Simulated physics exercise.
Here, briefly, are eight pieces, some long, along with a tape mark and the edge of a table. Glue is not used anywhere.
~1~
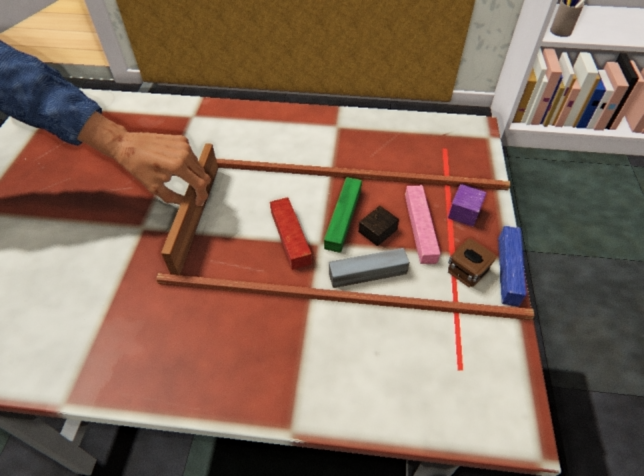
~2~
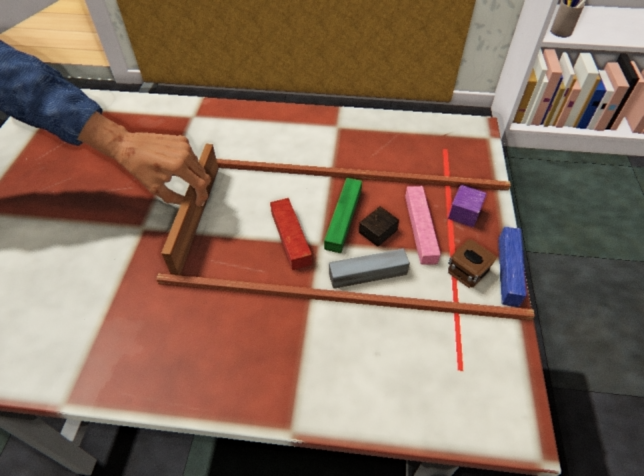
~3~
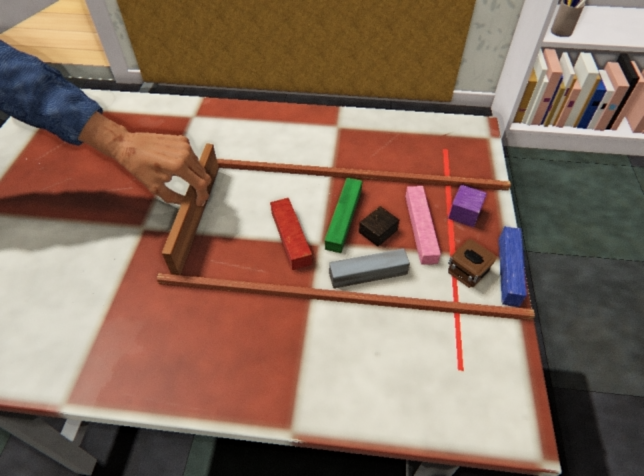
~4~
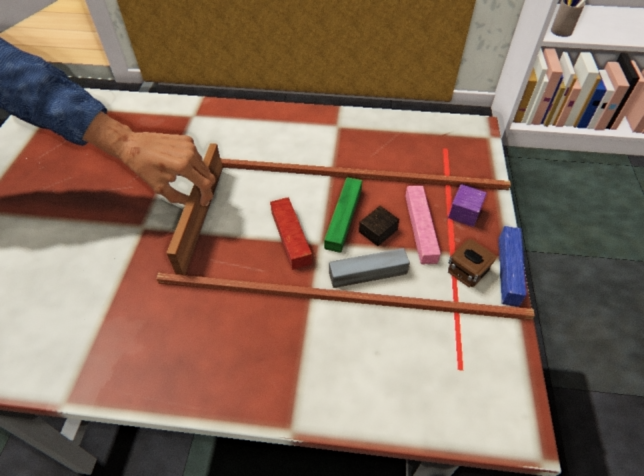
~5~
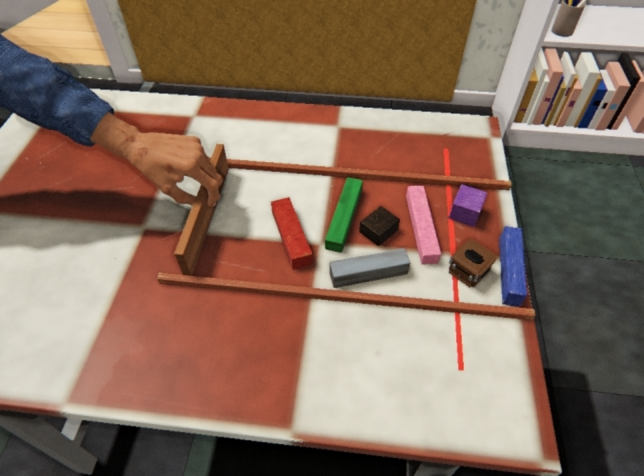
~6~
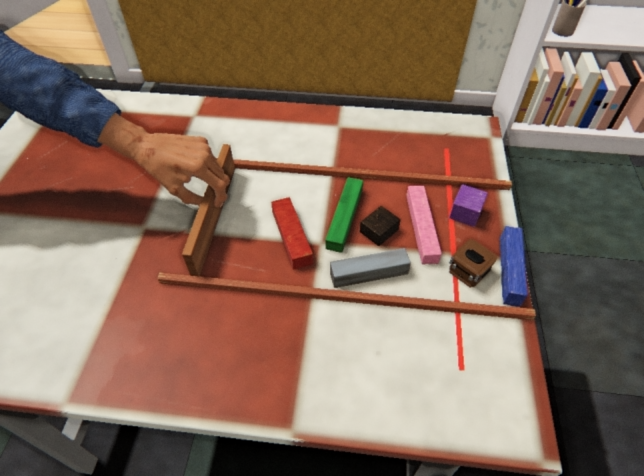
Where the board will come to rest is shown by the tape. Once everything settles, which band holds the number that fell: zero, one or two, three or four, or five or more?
It is in the band three or four.
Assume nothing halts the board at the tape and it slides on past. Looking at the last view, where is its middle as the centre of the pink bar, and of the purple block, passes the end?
For the pink bar, about (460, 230); for the purple block, about (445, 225).
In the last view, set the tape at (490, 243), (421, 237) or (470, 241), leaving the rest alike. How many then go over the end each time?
The counts would be 6, 1 and 4.
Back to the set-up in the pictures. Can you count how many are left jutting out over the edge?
It's 2.
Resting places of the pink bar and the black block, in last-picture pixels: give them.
The pink bar ends up near (514, 216), and the black block near (508, 242).
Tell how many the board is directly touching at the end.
It touches 2.
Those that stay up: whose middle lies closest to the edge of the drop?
Result: The pink bar.
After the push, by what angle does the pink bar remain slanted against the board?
Roughly 30°.
A little later, none off yet; blue bar at rest near (513, 265); purple block at rest near (468, 206); brown case at rest near (472, 264).
Next, none off yet; blue bar at rest near (515, 265); purple block moving near (474, 204); brown case shifted a little near (483, 263).
When it is over, the number that fall off is three or four; down, brown case, purple block and blue bar.
